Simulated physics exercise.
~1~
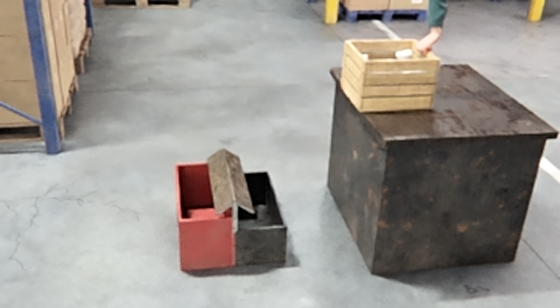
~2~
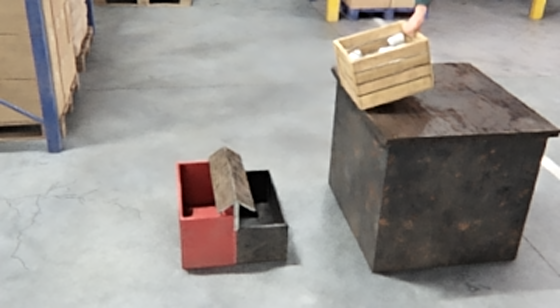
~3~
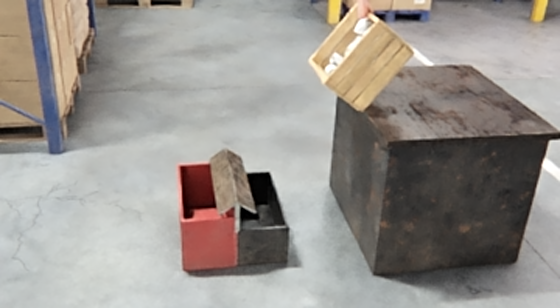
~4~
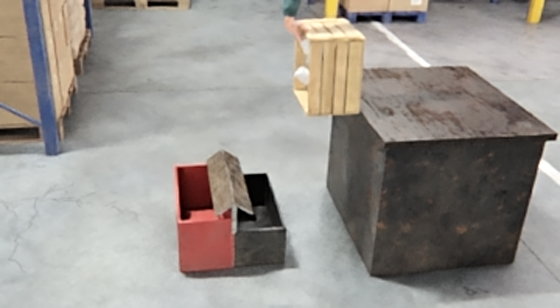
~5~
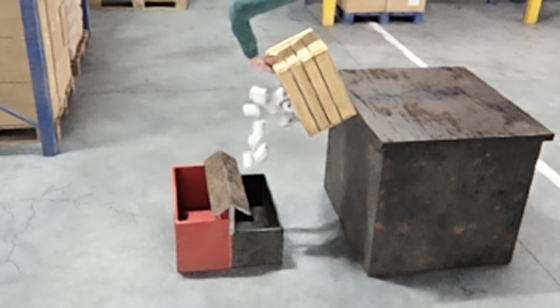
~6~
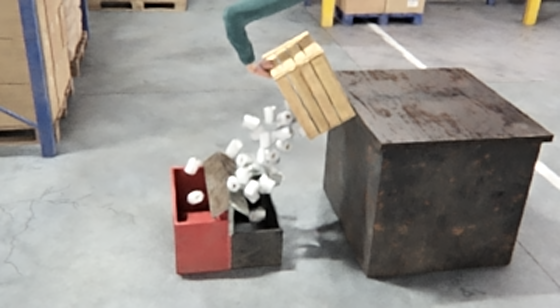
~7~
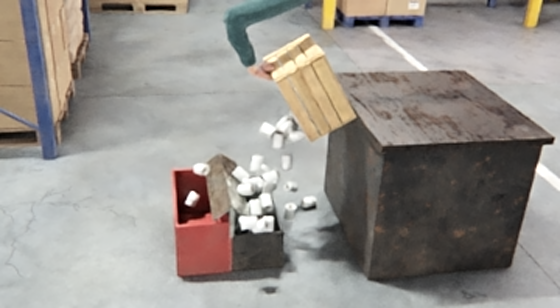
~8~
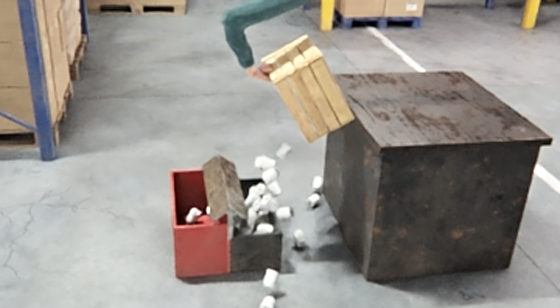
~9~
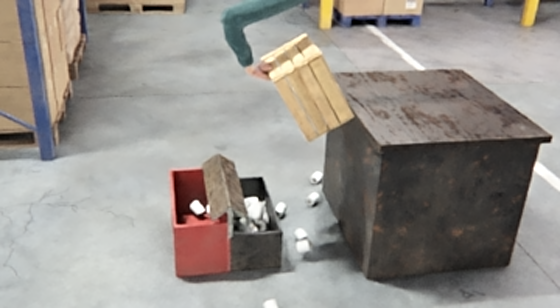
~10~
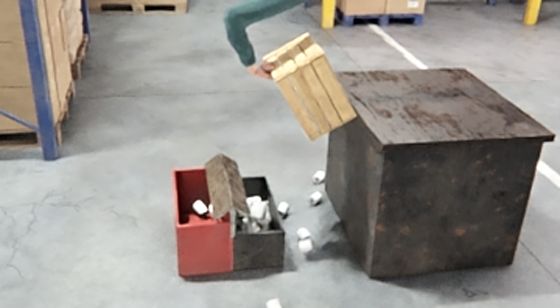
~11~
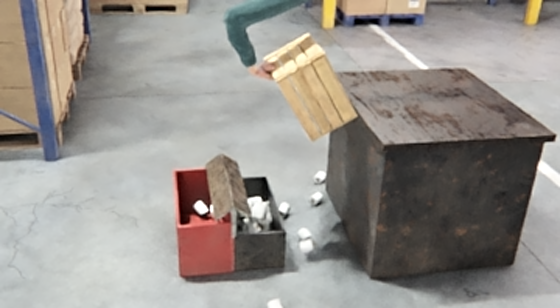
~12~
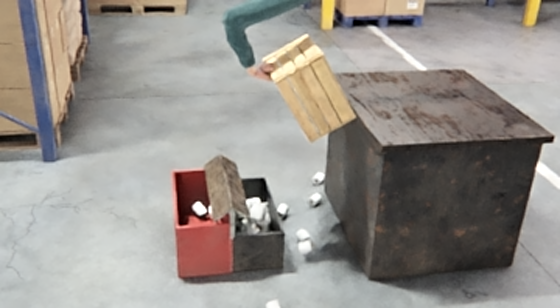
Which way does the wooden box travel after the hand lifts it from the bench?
The wooden box moves to the left, off the bench and toward the black trough.
